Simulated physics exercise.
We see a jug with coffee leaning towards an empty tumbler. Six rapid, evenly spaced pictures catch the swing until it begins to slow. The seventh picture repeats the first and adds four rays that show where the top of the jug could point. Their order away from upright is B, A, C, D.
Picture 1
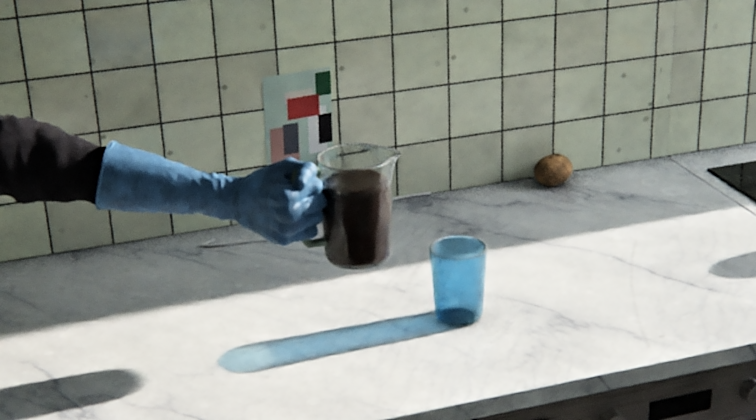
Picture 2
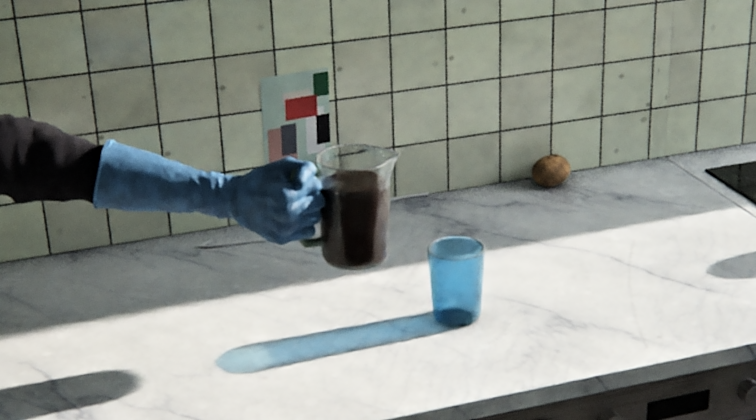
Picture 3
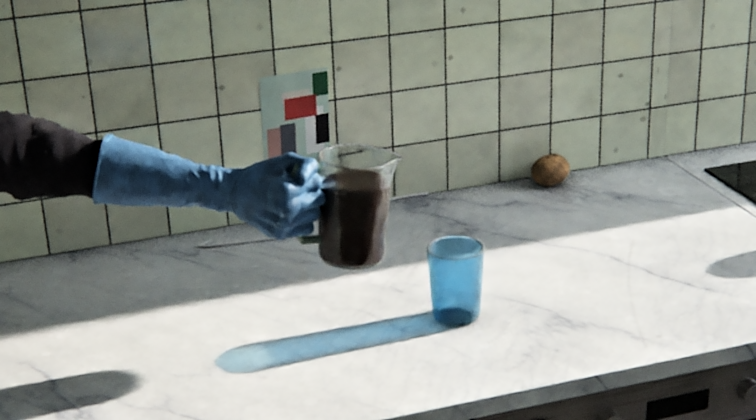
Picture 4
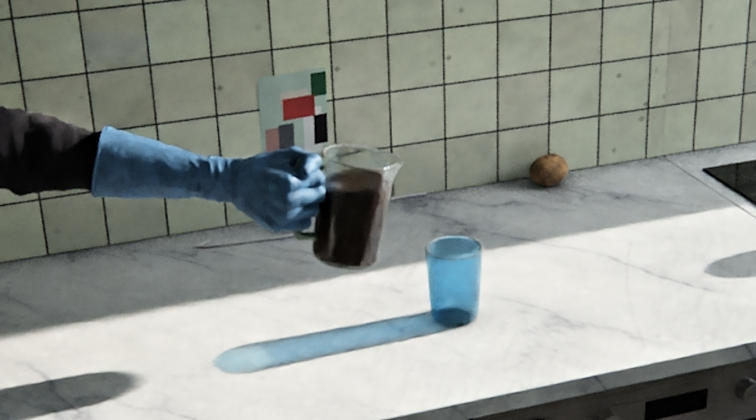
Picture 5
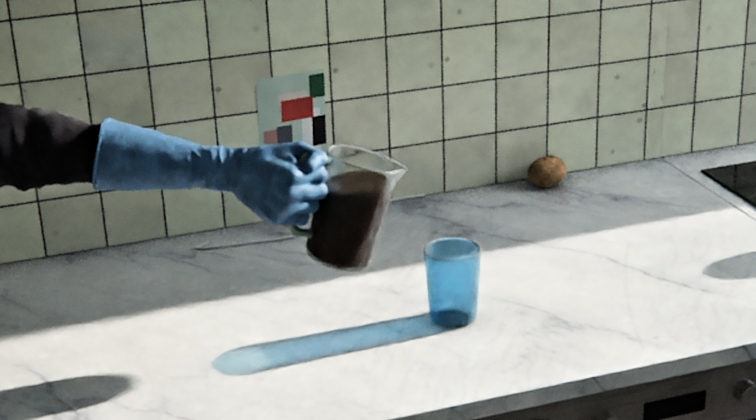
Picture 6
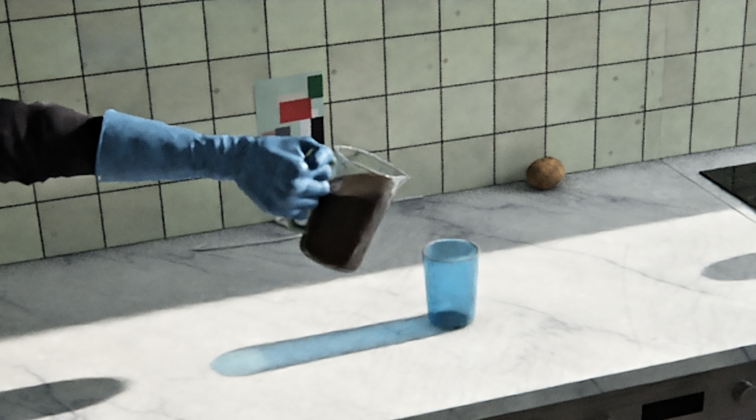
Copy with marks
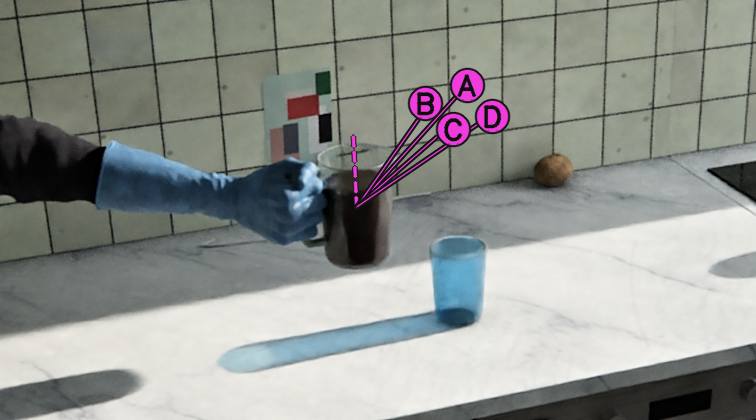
On a marble kitchen counter, a gloved hand gradually tilts a jug of dark liquid rightward.
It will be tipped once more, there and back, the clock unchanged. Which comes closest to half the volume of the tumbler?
D.
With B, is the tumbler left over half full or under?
Under.
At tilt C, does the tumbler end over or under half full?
Under half.
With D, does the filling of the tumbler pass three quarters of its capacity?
No, it does not.
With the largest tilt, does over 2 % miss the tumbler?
No, it does not.
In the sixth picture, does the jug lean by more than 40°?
No, it does not.
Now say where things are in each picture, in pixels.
The first frame shows upright, lip at (398, 152); rim of the tumbler round (458, 247); nothing has left yet.
The second frame shows upright, lip at (397, 154); nothing has left yet.
The third frame shows tipped about 5°, lip at (400, 156); nothing has left yet.
The fourth frame shows tipped about 11°, lip at (403, 160); nothing has left yet.
The fifth frame shows tipped about 18°, lip at (406, 168); nothing has left yet.
The sixth frame shows tipped about 26°, lip at (408, 176); nothing has left yet.
In magenta, A at (455, 97); B at (418, 119); C at (437, 136); D at (477, 124).
For tilt A, the tumbler ends with about 16 % of what it can hold.
For tilt B, the tumbler ends with about 6 % of what it can hold.
For tilt C, the tumbler ends with about 29 % of what it can hold.
For tilt D, the tumbler ends with about 47 % of what it can hold.
